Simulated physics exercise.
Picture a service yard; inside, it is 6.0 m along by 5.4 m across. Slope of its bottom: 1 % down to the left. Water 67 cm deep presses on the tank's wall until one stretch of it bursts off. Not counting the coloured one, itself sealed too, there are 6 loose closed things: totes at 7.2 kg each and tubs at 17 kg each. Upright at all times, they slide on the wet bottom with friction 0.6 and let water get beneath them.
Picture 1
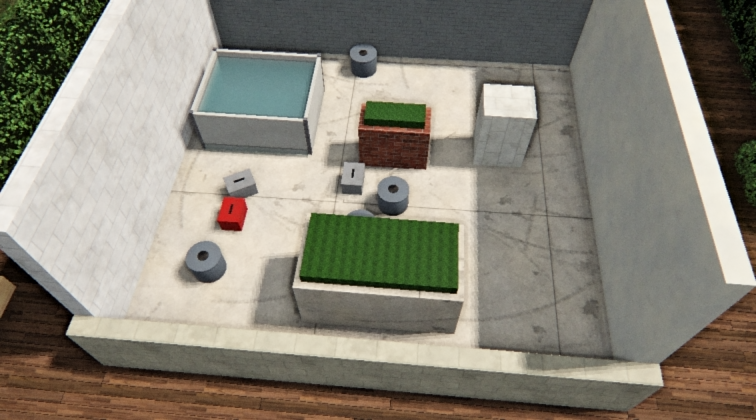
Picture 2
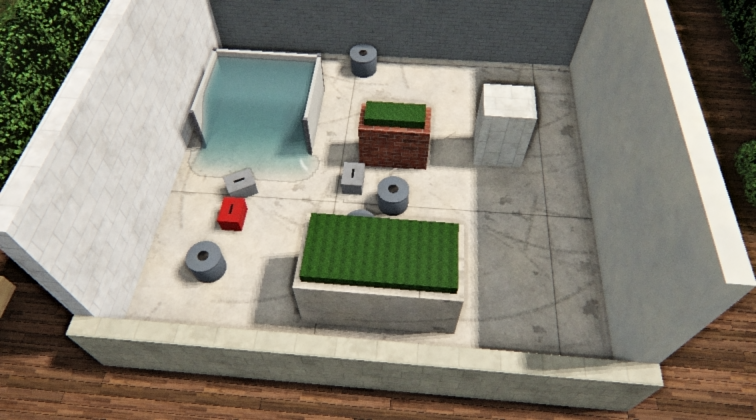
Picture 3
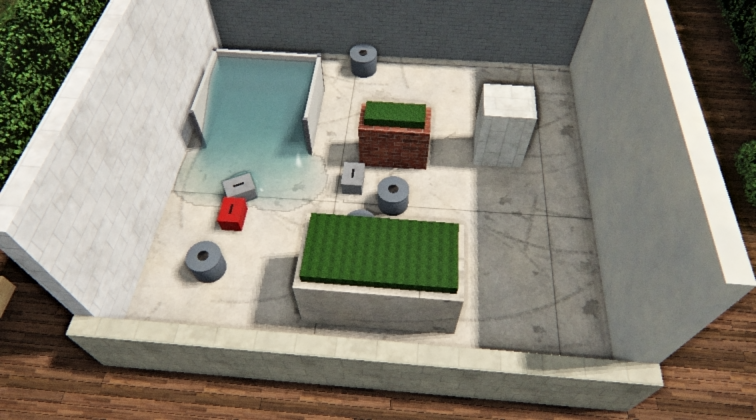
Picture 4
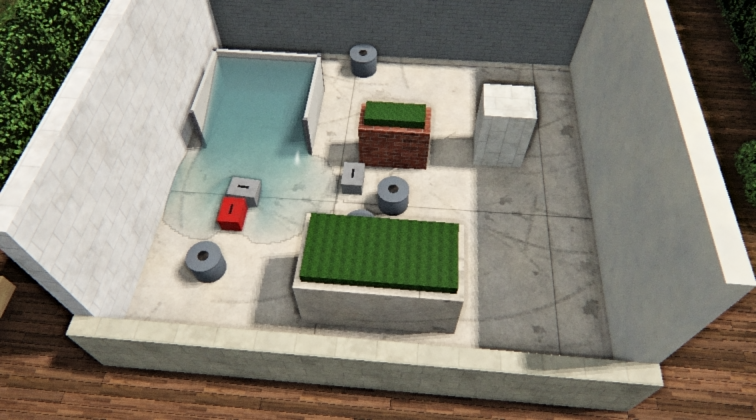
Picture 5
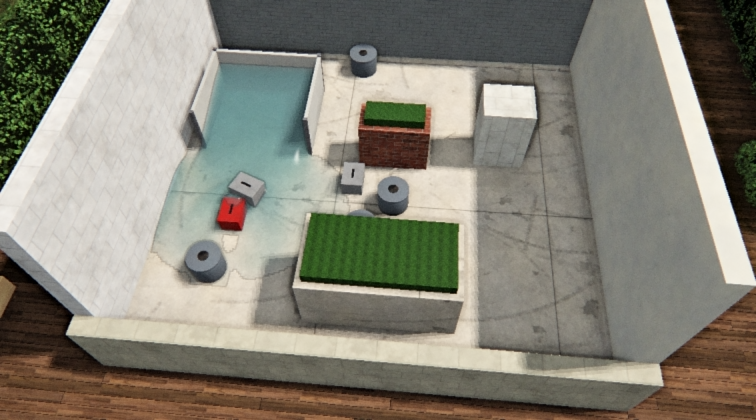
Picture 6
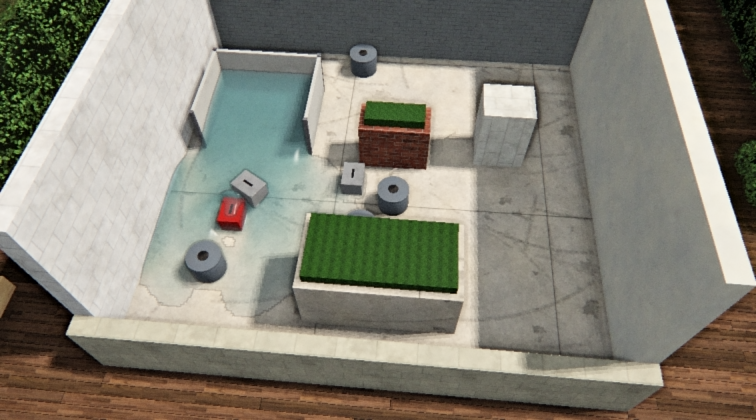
A walled service yard with a pale concrete floor is seen from high above, with a pool of blue-green water in its far left corner. A red tote sits left of centre among grey totes and tubs, with grass-topped blocks in the middle and a tall pale block to the right. The pool's front wall disappears, water spreads toward the viewer, and one grey tote shifts and turns slightly beside the still red one.
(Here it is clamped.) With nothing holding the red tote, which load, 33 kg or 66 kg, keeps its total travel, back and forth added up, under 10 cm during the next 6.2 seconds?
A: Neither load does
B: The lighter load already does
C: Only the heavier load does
Answer: C.
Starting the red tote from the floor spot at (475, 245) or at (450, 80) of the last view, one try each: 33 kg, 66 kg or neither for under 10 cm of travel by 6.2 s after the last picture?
One by one: Lighter mass suffices; lighter mass suffices.
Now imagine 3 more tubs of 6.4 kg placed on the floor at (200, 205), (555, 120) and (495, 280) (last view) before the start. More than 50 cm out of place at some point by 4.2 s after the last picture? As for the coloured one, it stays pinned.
Beyond it, within it, within it.
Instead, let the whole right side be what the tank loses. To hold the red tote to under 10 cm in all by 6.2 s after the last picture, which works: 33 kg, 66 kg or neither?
With that failure, the small mass keeps it.
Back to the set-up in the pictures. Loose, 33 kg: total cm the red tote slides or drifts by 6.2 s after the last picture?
Total path: Approx. 60 cm.
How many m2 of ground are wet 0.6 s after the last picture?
Roughly 10.0 m2.
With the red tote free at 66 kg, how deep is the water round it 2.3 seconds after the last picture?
Close to 13 cm deep.
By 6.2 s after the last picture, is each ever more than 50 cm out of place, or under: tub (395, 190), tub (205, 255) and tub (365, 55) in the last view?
Order as listed: Below threshold / below threshold / below threshold.
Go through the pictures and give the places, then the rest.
In the first frame, the red tote at (231, 209), on the bottom; 2.1 m2 under water; 0 of 7 have shifted.
In the second frame, the red tote at (231, 209) rests on the ground; water covers 3.1 m2; 0 of 7 have shifted.
In the third frame, the red tote at (231, 209), on the bottom; 4.1 m2 under water; 1 of 7 have shifted.
In the fourth frame, the red tote at (231, 209), on the bottom; water covers 5.3 m2; 1 of 7 have shifted.
In the fifth frame, the red tote at (231, 209), on the bottom; water covers 6.6 m2; 1 of 7 have shifted.
In the sixth frame, the red tote at (231, 209), on the bottom; 7.9 m2 under water; 1 of 7 have shifted.
Then, 0.6 s after the last picture the red tote would be 49 cm from its start with 33 kg and 1 cm from its start with 66 kg; 14 cm of water round it then.
Then, 2.3 s after the last picture the red tote would be 67 cm from its start with 33 kg and 1 cm from its start with 66 kg; 13 cm of water round it then.
Then, 4.2 s after the last picture the red tote would be 67 cm from its start with 33 kg and 1 cm from its start with 66 kg; 7 cm of water round it then.
Then, 6.2 s after the last picture the red tote would be 67 cm from its start with 33 kg and 1 cm from its start with 66 kg; 10 cm of water round it then.
